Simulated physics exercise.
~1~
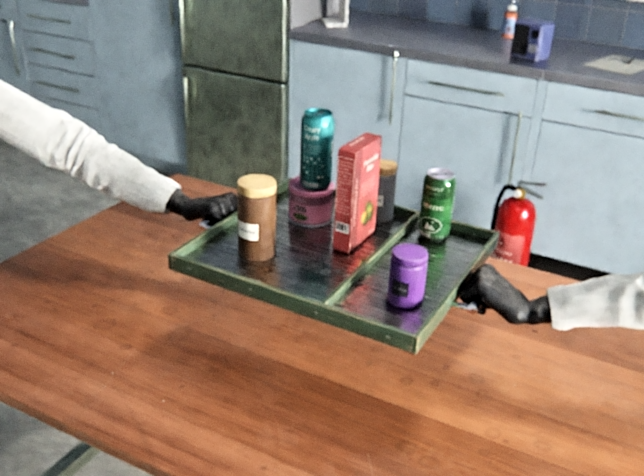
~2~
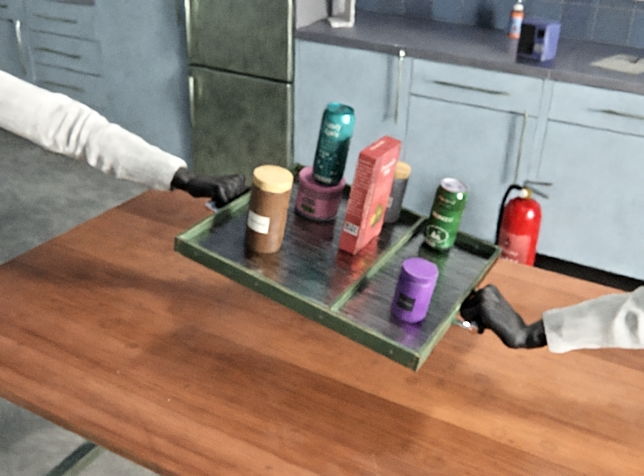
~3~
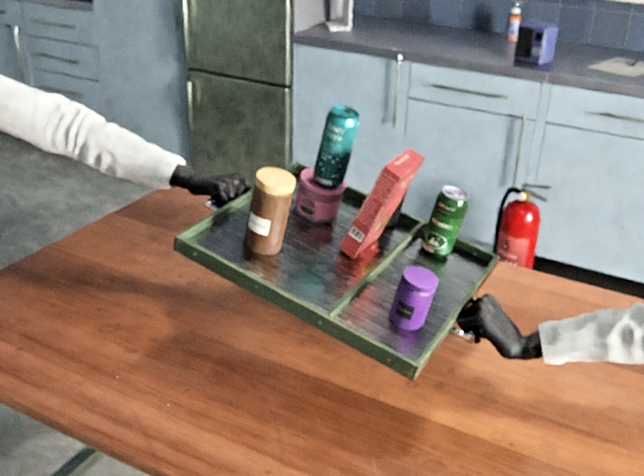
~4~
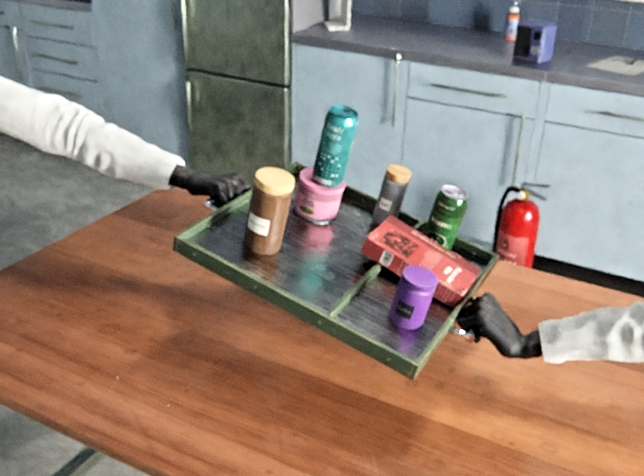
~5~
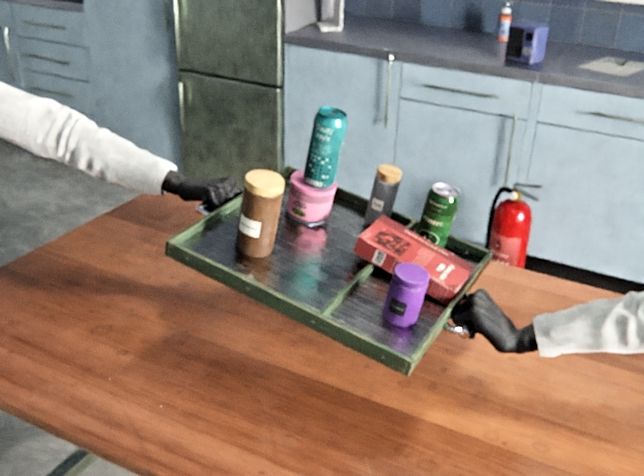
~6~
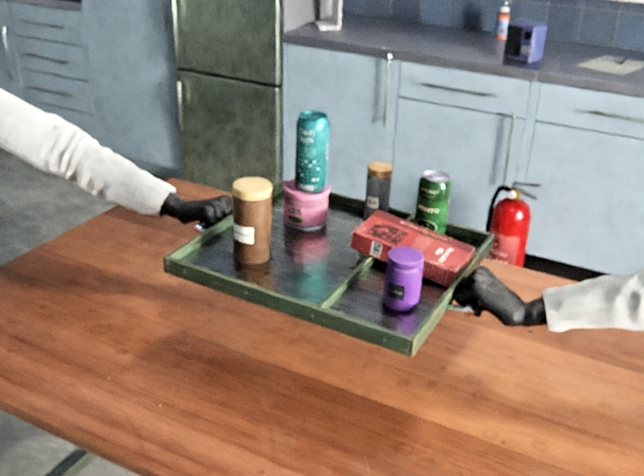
In this clip, two gloved hands hold a tray of jars, cans and a red packet above a wooden table and tip its right side down; the packet leans and topples to the right, then the tray returns to level with the packet lying flat and the other items upright.
